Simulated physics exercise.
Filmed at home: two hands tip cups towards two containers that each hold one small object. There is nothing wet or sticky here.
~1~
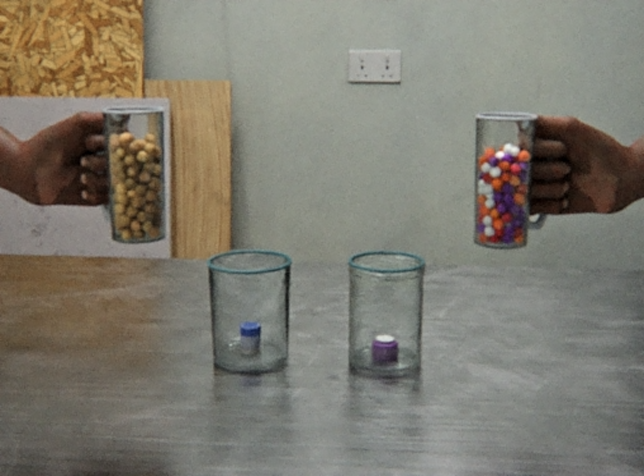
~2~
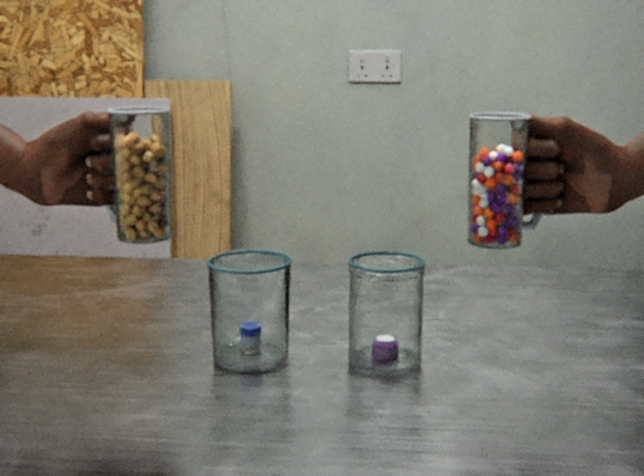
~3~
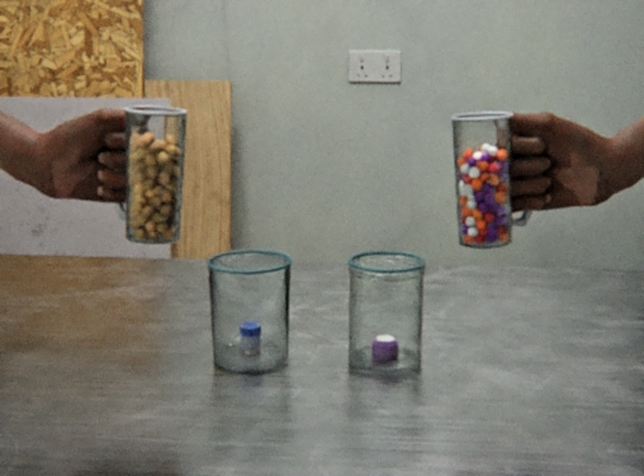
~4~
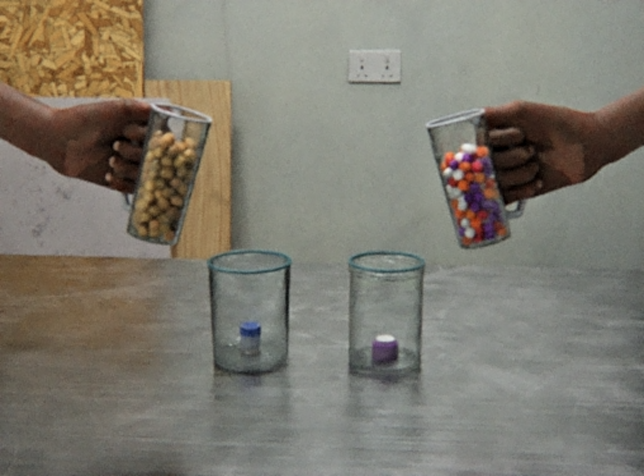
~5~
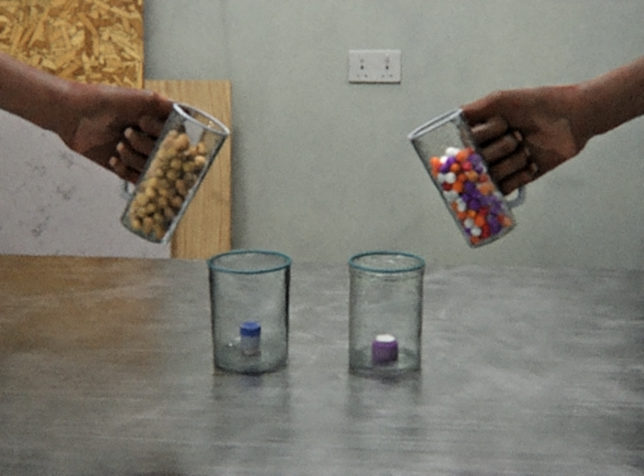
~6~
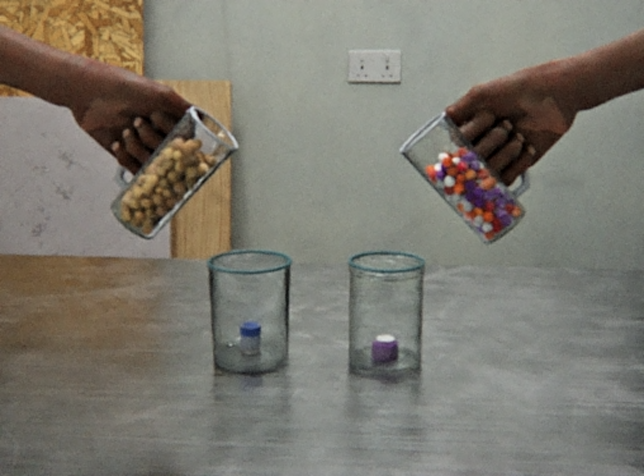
In this clip, two hands holding clear mugs, the left with wooden beads and the right with colourful plastic beads, move inward and progressively tilt the mugs towards two glass containers, each holding one small object.
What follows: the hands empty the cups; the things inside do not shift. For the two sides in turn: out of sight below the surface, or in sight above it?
In order: Left: Tip goes below; right: Tip goes below.
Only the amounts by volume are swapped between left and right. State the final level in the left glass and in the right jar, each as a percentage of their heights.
The left one reaches 45 % of its height, the right one 60 %.
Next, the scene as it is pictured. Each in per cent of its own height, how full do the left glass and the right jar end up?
I'd put the left at close to 55 and the right at close to 50.
Then, 0.42 s on from there, left glass empty, all of its cupful still in the cup; right jar empty, all of its cupful still in the cup.
Then, 0.78 s on from there, left glass nearly empty, near two thirds of its cupful still in the cup; right jar nearly empty, near two thirds of its cupful still in the cup.
Then, 1.10 s on from there, left glass half full, none of its cupful still in the cup; right jar a third full, none of its cupful still in the cup.
In the end, left glass half full (surface near (250, 303)), nothing beside it; right jar half full (surface near (386, 312)), nothing beside it; the left thing is covered; the right thing is covered.
